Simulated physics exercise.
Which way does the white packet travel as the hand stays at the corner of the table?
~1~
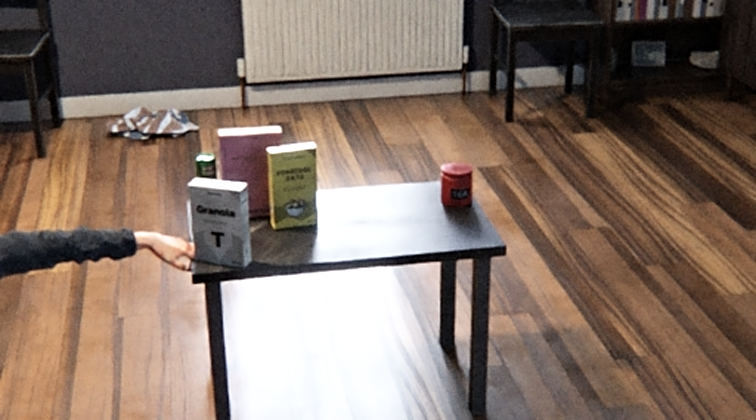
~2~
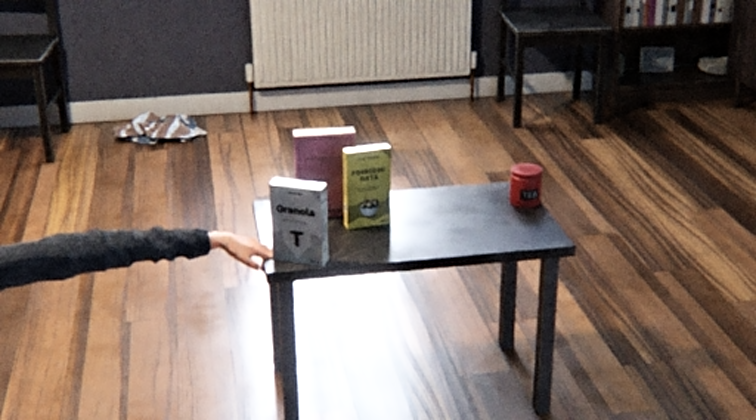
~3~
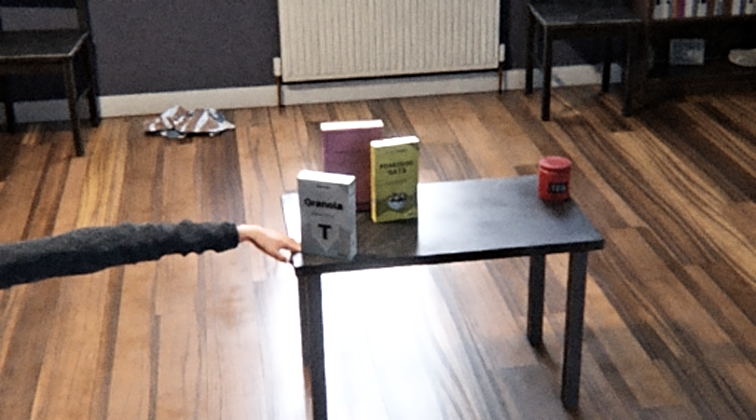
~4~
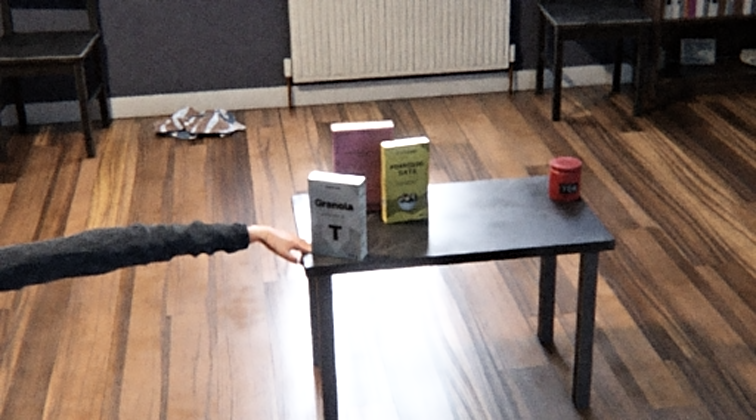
The white packet moves to the right, carried along with the table while it stays upright.
The clip opens on a dark side table on a wooden floor, holding a white granola packet, a yellow packet, a pink book, a red jar and a small green can partly hidden behind the white packet. A hand in a dark sleeve reaches in from the left and rests at the table's near left corner. The table shifts to the right with the hand following, and the green can drops out of sight. The view then drifts slightly left while the arrangement barely changes. At the end, the two packets, book and jar still stand upright on the table, the hand remains at its corner, and the green can is not visible.
